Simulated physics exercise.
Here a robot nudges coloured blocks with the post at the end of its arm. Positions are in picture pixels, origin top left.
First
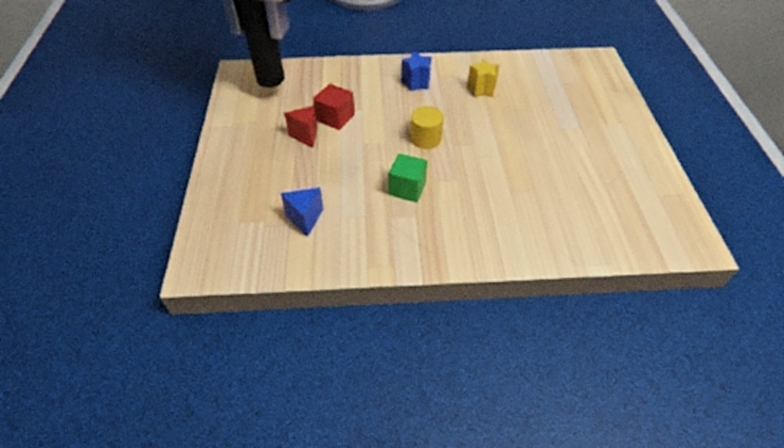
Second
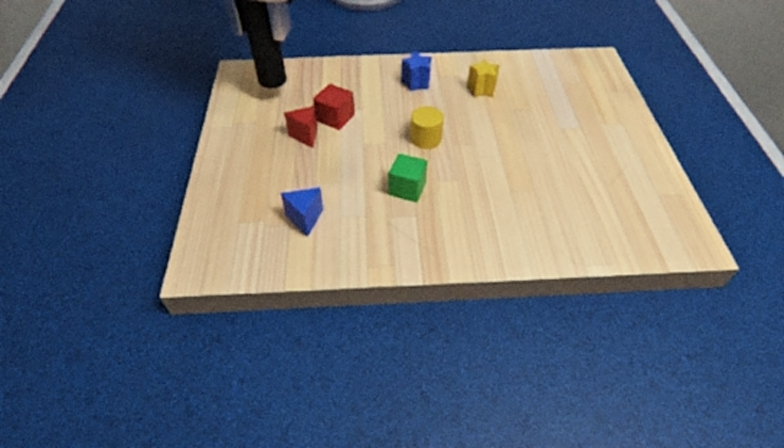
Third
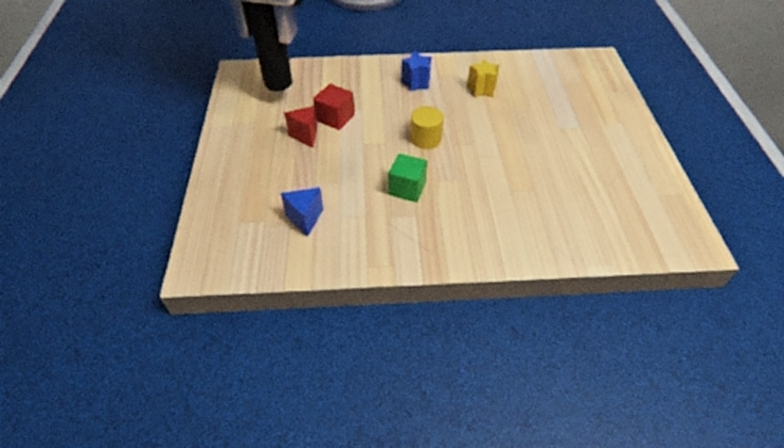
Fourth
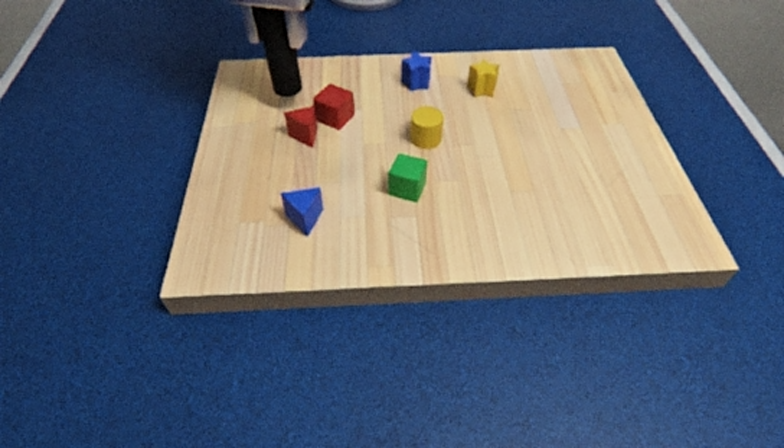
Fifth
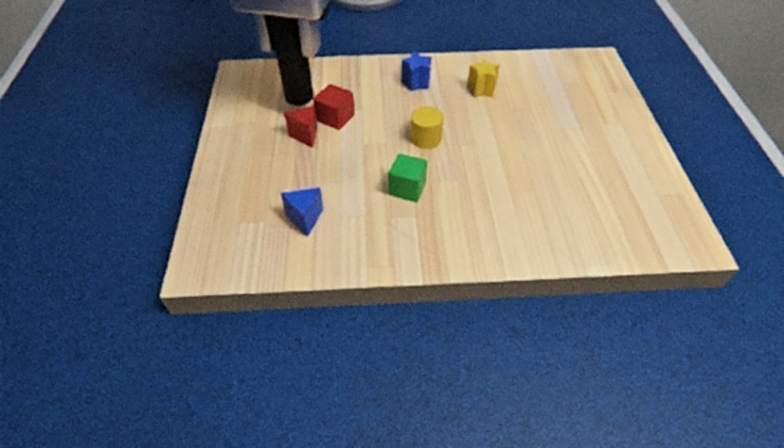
The clip opens on a light wooden board on a blue surface, with red, blue, yellow and green blocks scattered across it and a robot's black post near the upper left corner. The post moves a short way right and down, drawing close behind the two red blocks, while every block stays still.
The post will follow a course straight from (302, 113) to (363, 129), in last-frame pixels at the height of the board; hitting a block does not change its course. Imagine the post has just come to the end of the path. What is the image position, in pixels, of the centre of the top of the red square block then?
It comes to (392, 99).
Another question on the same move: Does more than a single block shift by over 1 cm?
No, that is not how it ends up.
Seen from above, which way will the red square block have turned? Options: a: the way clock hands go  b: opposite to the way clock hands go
Letter b.
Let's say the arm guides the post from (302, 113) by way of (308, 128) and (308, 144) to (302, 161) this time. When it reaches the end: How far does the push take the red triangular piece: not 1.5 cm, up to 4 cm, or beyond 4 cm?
That block covers upwards of 4 cm.
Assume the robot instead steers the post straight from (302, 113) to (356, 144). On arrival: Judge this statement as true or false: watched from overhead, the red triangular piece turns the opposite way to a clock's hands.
That is false.
On the path given first. Halfway along, post (331, 105); red square block (361, 97), turned 35° anticlockwise.
At the end, post (362, 113); red triangular piece unmoved; red square block (392, 99), turned 70° anticlockwise.
